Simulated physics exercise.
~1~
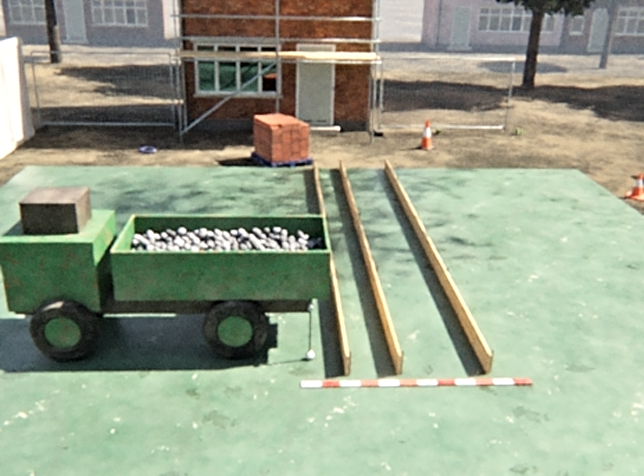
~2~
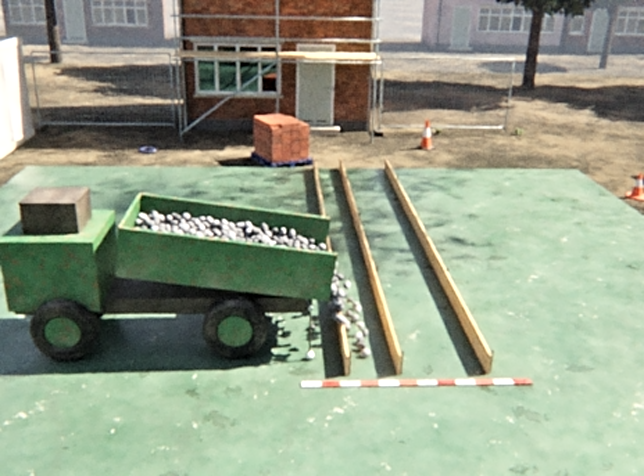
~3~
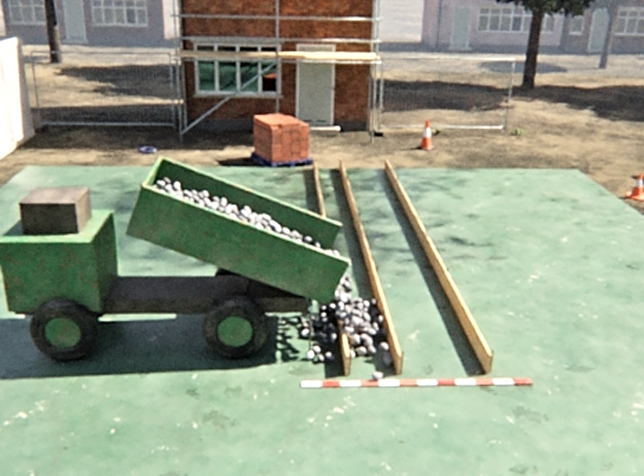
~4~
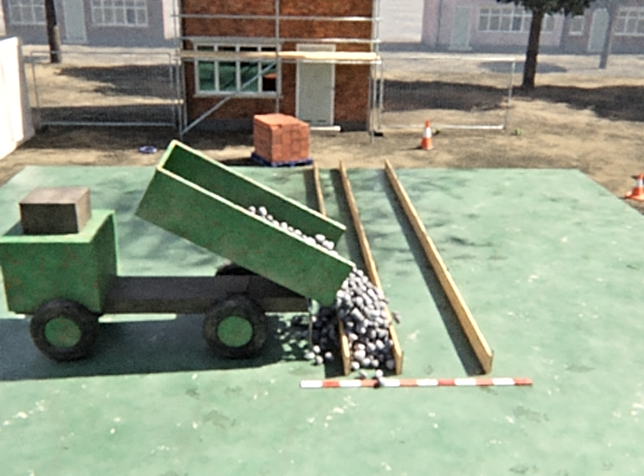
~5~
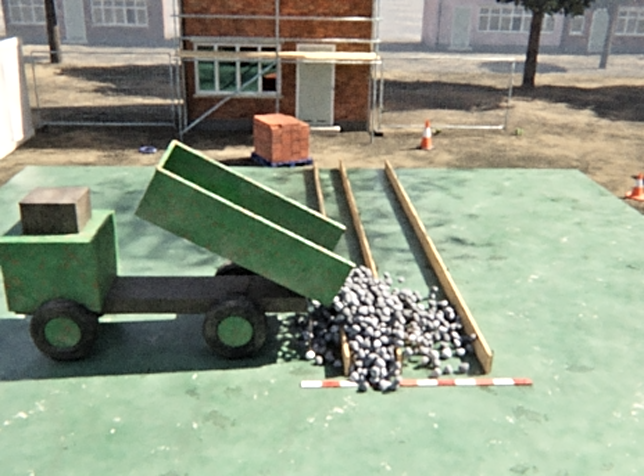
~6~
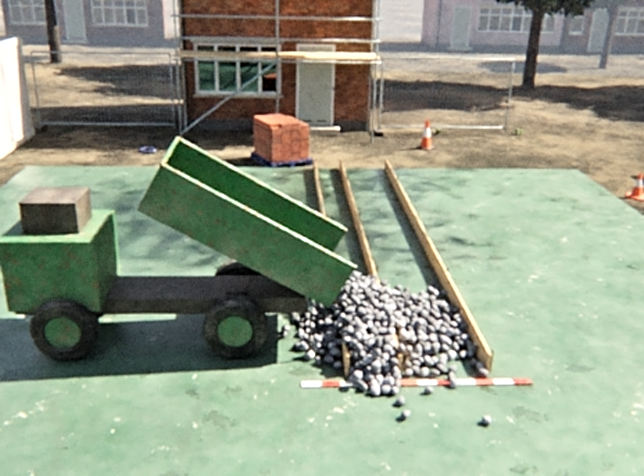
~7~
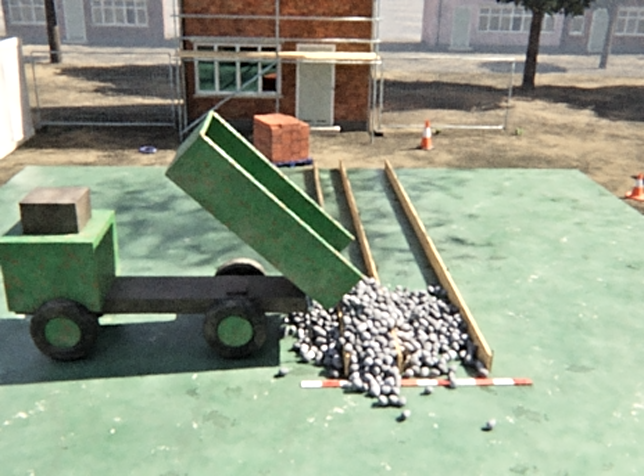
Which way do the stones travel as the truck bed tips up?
The stones move to the right, sliding out of the raised bed and spreading over the planks.
